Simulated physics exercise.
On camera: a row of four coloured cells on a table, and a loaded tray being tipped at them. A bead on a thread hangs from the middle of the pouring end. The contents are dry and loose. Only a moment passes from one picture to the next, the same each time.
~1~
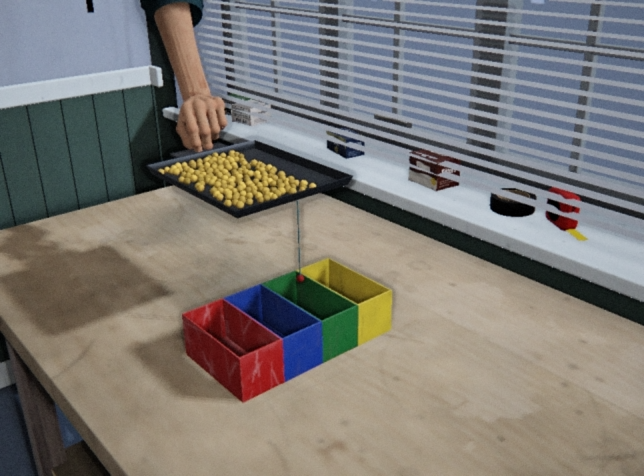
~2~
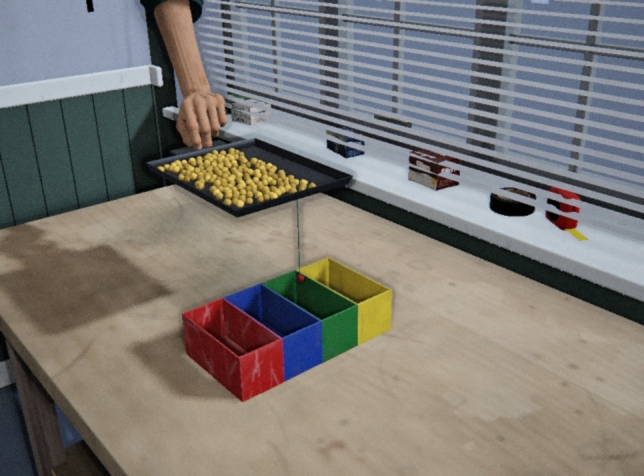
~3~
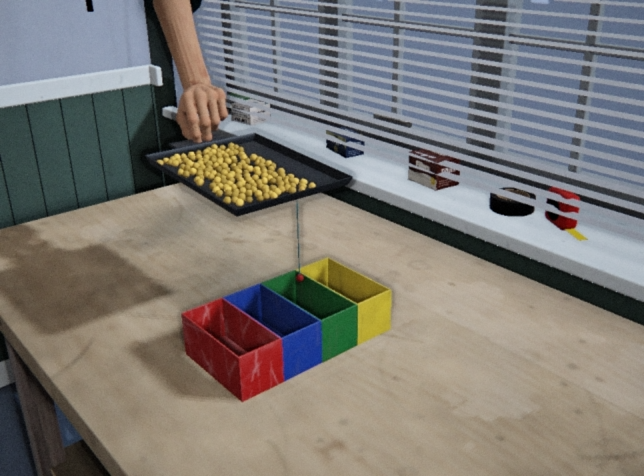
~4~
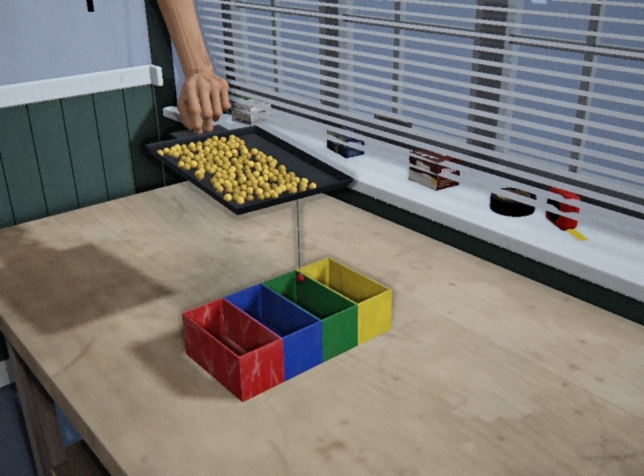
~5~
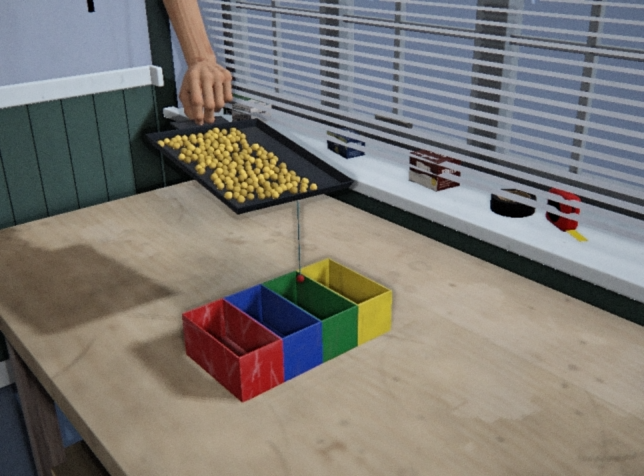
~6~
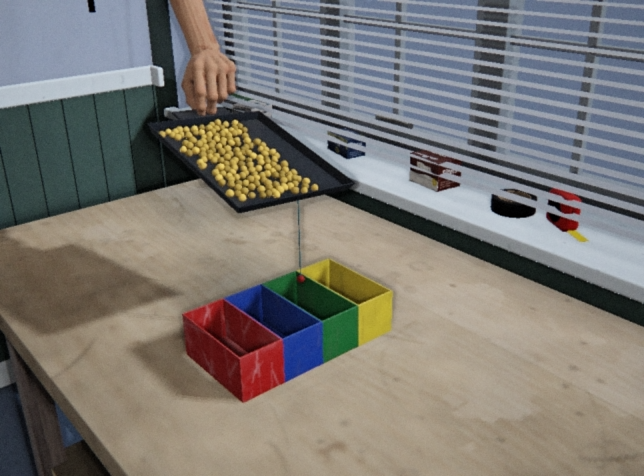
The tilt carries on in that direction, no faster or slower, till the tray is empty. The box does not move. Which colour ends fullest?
The yellow cell gets the most.
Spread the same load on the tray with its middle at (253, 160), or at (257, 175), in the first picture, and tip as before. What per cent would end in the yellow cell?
The first gives 50 %, the second 40 %.
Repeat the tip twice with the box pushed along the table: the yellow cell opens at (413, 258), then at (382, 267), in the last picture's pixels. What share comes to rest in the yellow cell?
About 0 and 10 per cent.
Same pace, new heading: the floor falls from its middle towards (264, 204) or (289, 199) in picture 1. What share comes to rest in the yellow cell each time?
Roughly 0 per cent, and 20 per cent.
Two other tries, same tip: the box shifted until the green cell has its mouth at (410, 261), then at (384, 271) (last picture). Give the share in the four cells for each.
Near 70 % and 100 %.
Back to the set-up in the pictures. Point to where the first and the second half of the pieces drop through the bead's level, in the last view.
Early half (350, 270), late half (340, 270).
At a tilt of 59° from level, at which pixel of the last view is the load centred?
Close to (310, 182).
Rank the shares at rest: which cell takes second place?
The runner-up: The cell in green.
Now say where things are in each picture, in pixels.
In the first picture, corners of the pouring end at (237, 209) and (348, 176), level; middle of the load at (238, 177), puffed corn balls; bead on its thread at (300, 279); red cell at (262, 366); blue cell at (303, 347); green cell at (340, 330); yellow cell at (375, 314).
In the second picture, corners of the pouring end at (237, 208) and (348, 175), level; middle of the load at (238, 176).
In the third picture, corners of the pouring end at (237, 207) and (348, 176), tipped barely, lowest at the right corner; middle of the load at (238, 172).
In the fourth picture, corners of the pouring end at (238, 206) and (348, 178), tipped a little, lowest at the right corner; middle of the load at (239, 167).
In the fifth picture, corners of the pouring end at (239, 205) and (349, 180), tipped a little, lowest at the right corner; middle of the load at (239, 163).
In the sixth picture, corners of the pouring end at (240, 205) and (350, 181), tipped clearly, lowest at the right corner; middle of the load at (241, 158); red cell at (262, 367); blue cell at (303, 348); green cell at (340, 330); yellow cell at (375, 314).
Soon after the last picture, tray tipped steeply; most on the tray; a small part in the yellow cell; a stray few in the green cell; a small part falling or outside the box.
A little later, tray tipped right over; a stray few on the tray; about a third in the yellow cell; about a quarter in the green cell; a stray few in the blue cell; about a third falling or outside the box.
Later still, tray tipped past a quarter turn; about half in the yellow cell; about a quarter in the green cell; a stray few in the blue cell; about a quarter falling or outside the box.
At rest, tray tipped past a quarter turn; about half in the yellow cell; about a quarter in the green cell; a stray few in the blue cell; none in the red cell; about a quarter outside the box.
